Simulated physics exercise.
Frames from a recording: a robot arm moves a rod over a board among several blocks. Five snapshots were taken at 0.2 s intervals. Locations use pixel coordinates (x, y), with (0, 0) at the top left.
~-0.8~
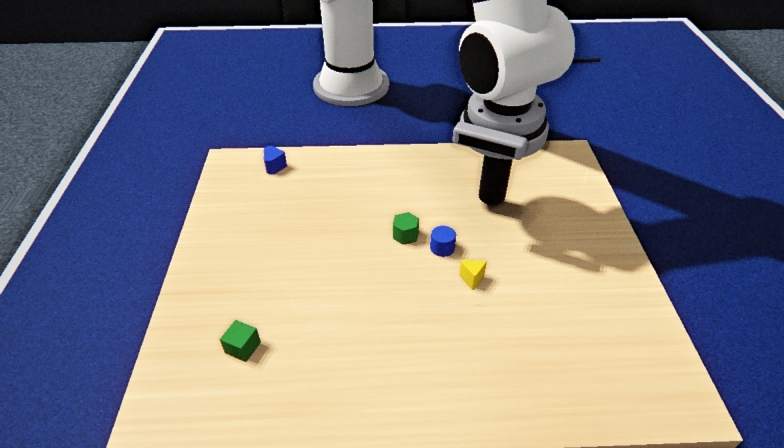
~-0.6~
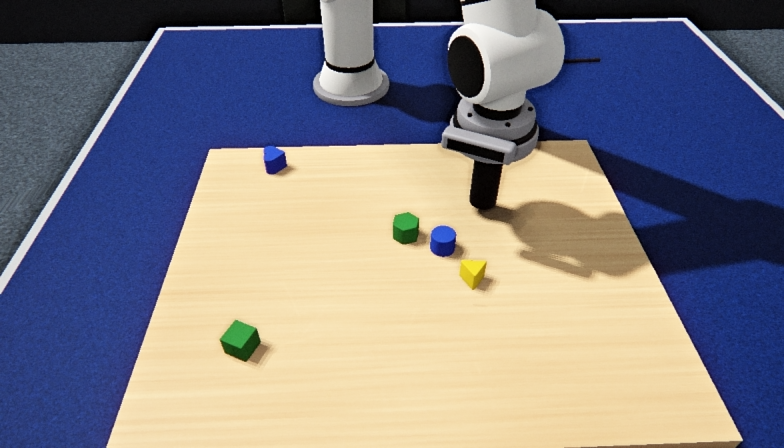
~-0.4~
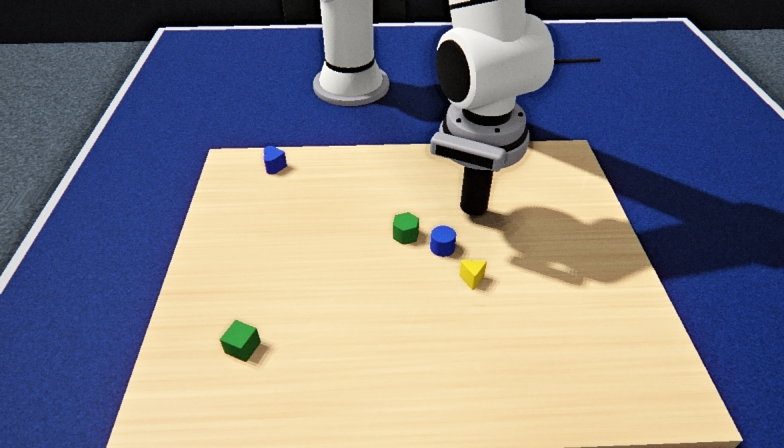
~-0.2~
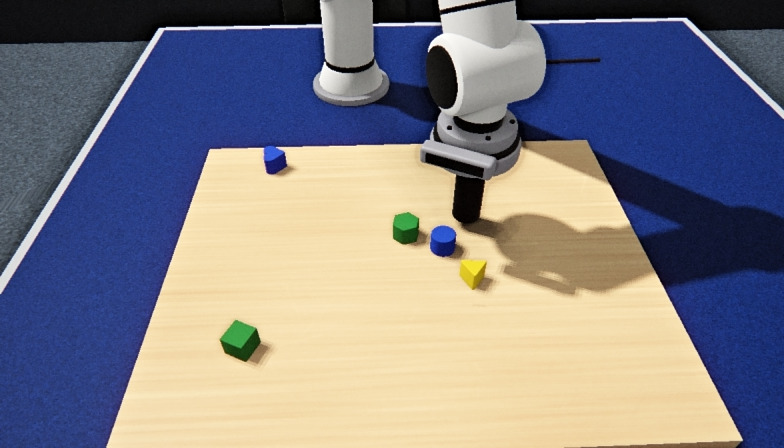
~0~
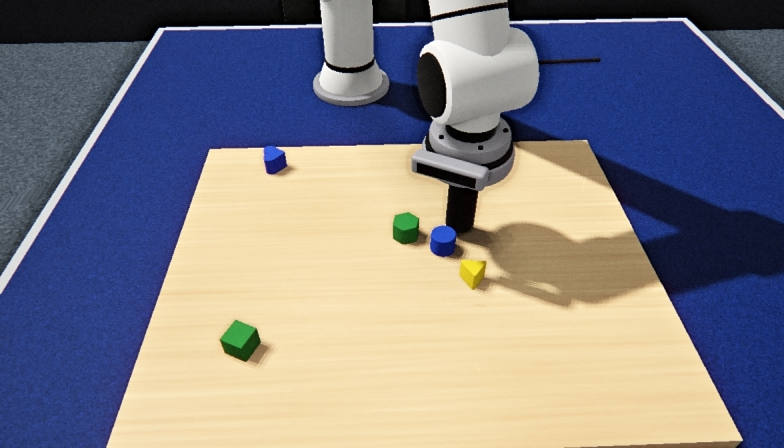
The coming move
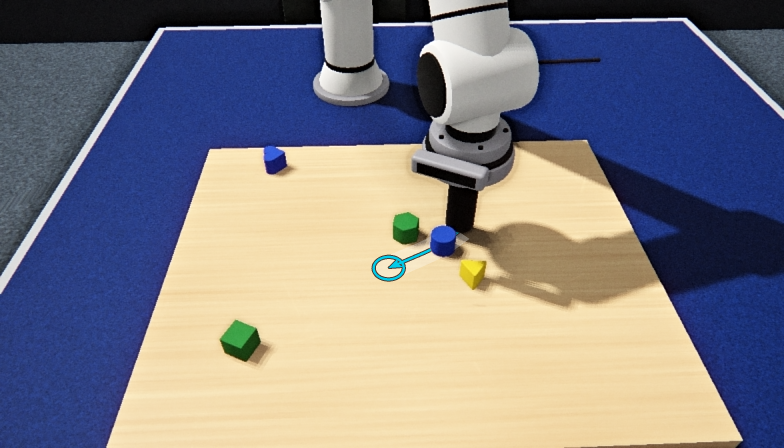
A robot arm slid its black rod a short way down and to the left over a wooden board, drawing close to a blue disc, while all the small green, blue and yellow blocks stayed still.
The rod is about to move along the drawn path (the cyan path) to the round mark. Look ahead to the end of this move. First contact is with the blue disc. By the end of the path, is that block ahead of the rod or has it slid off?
The rod will have lost it.
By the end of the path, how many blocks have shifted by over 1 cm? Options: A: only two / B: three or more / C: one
My answer is option C.
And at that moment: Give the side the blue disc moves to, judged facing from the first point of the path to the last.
The shift is to the left of that direction.
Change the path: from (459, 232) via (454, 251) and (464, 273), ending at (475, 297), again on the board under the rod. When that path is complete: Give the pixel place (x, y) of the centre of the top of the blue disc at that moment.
That would be at about pixel (433, 252).
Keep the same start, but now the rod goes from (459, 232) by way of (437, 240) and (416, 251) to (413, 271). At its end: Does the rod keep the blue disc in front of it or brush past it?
It will keep going ahead of the rod.
Drawn move, from (459, 232) over (427, 251) to (389, 268).
On the path given first. One third of the way, rod (439, 237); blue disc (428, 248).
Two thirds of the way, rod (415, 249); blue disc (414, 263).
At the end, rod (389, 260); green hexagonal block still; blue disc (404, 272).
